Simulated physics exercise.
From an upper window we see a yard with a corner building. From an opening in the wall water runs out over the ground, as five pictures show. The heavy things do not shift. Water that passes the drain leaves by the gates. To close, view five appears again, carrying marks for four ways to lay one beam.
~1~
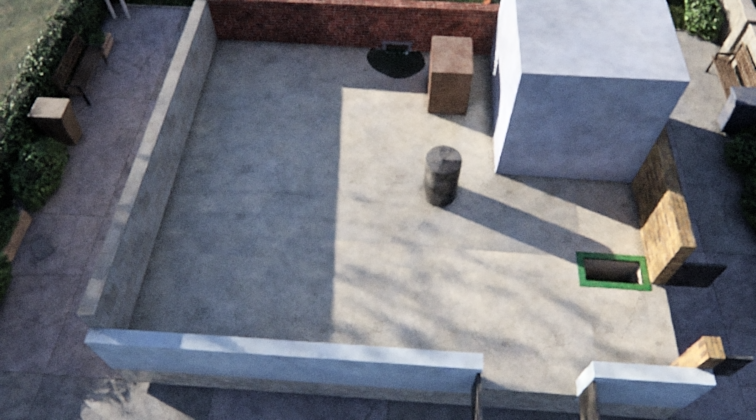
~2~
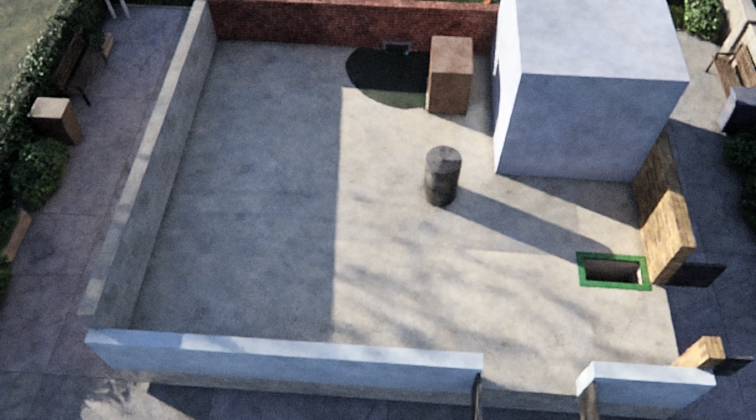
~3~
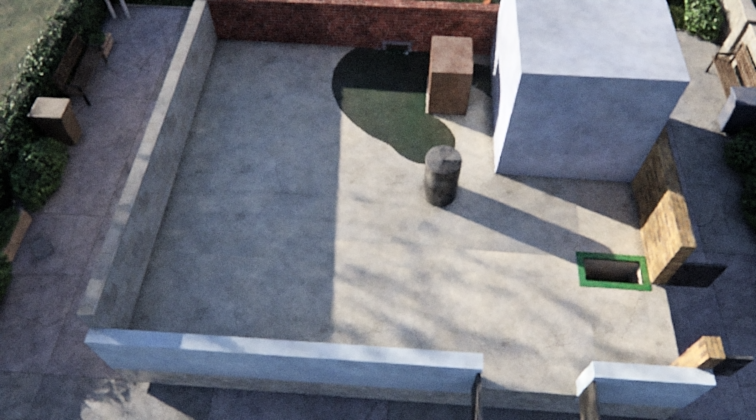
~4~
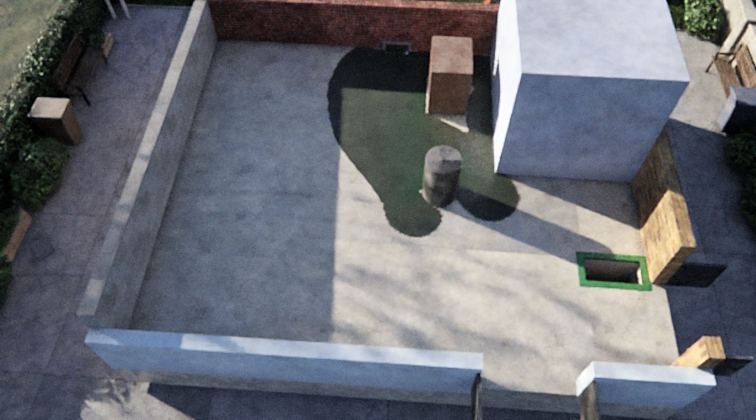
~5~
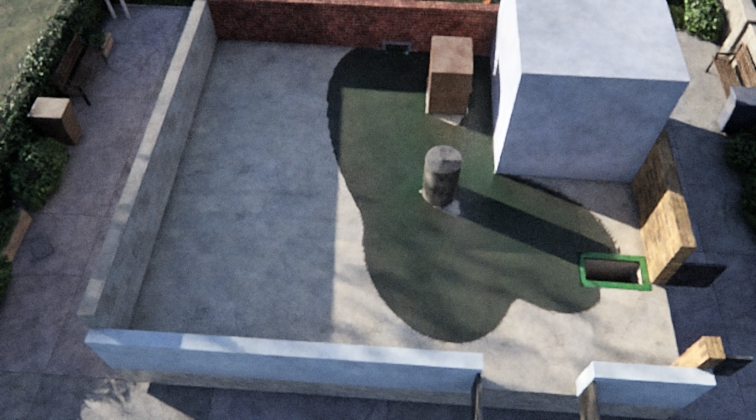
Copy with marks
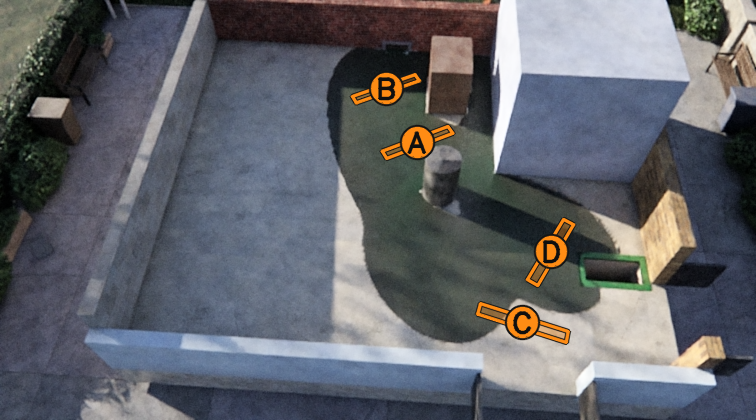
In a walled yard with a pale corner building, seen from above, a dark patch of water appears by the red back wall. It widens around a brown block, then spreads down past both sides of a dark post and across the ground, reaching the green-framed drain on the right.
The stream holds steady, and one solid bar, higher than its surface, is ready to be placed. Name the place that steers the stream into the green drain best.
C beats the others.
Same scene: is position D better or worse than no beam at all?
Worse.
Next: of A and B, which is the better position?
B.
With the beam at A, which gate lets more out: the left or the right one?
The left gate.
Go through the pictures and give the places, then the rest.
Outfall at (397, 46); green drain at (613, 271); open gate at (525, 377); open gate at (659, 324); water covers 2 % of the ground and shows as far out as (394, 73); green drain still dry.
Water covers 5 % of the ground and shows as far out as (423, 102); green drain still dry.
Water covers 11 % of the ground and shows as far out as (415, 156); green drain still dry.
Water covers 20 % of the ground and shows as far out as (427, 230); green drain still dry.
Water covers 36 % of the ground and shows as far out as (573, 307); green drain taking water.
On the marked copy, A from (384, 154) to (450, 129); B from (354, 99) to (417, 77); C from (479, 308) to (567, 336); D from (532, 282) to (568, 222).
For position A, about 8 % of the stream runs into the green drain, about 92 % out by the gates.
For position B, about 12 % of the stream runs into the green drain, about 88 % out by the gates.
For position C, about 21 % of the stream runs into the green drain, about 79 % out by the gates.
For position D, about 13 % of the stream runs into the green drain, about 87 % out by the gates.
